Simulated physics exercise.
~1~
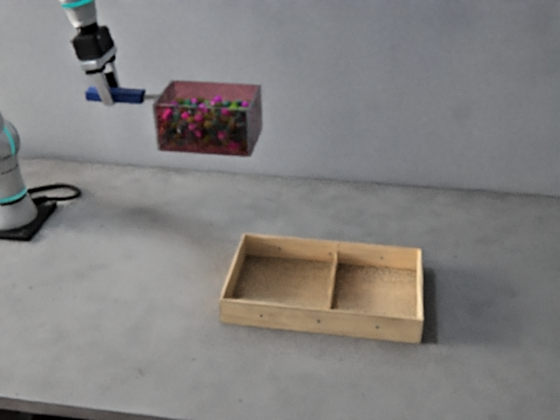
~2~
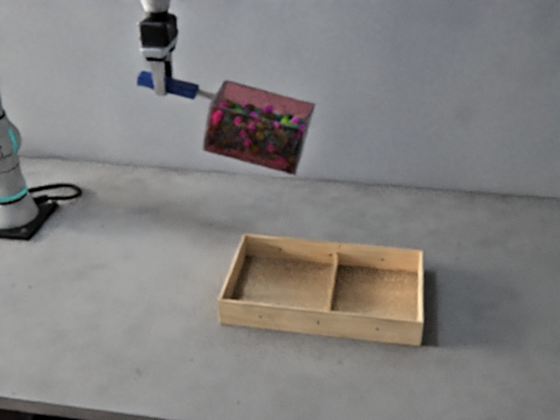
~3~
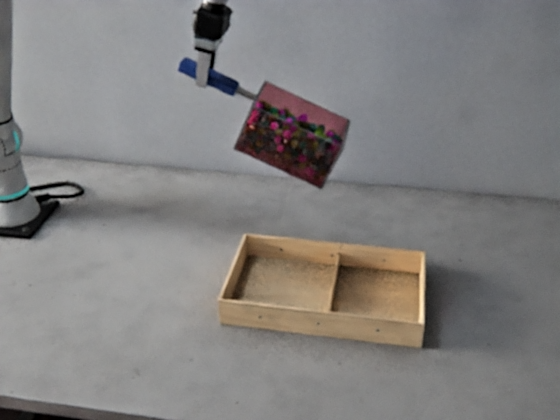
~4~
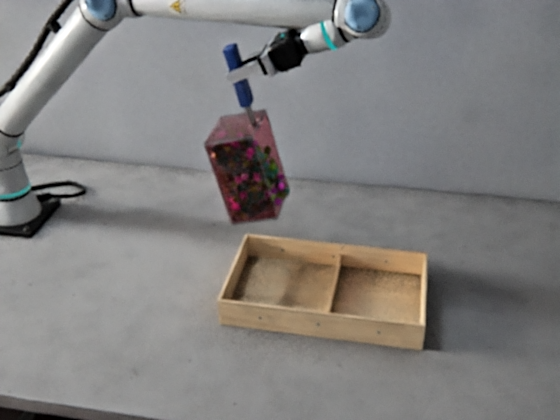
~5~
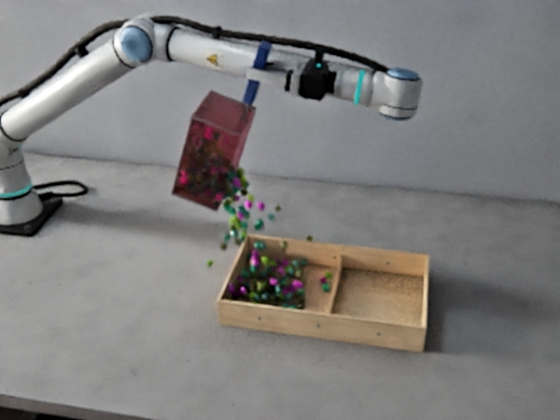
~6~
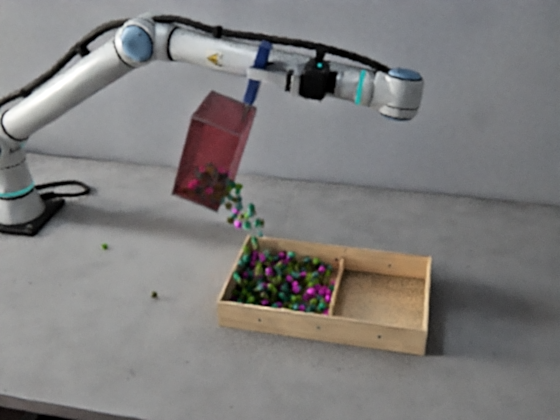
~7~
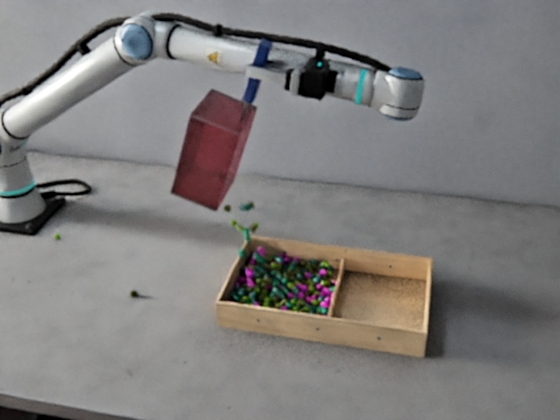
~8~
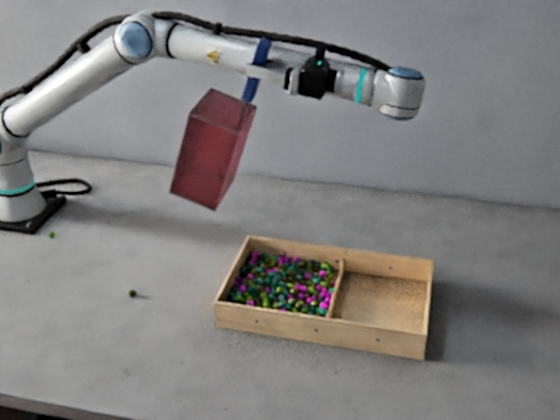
A robot arm tips a clear box, pouring colourful sweets into the tray's left compartment.
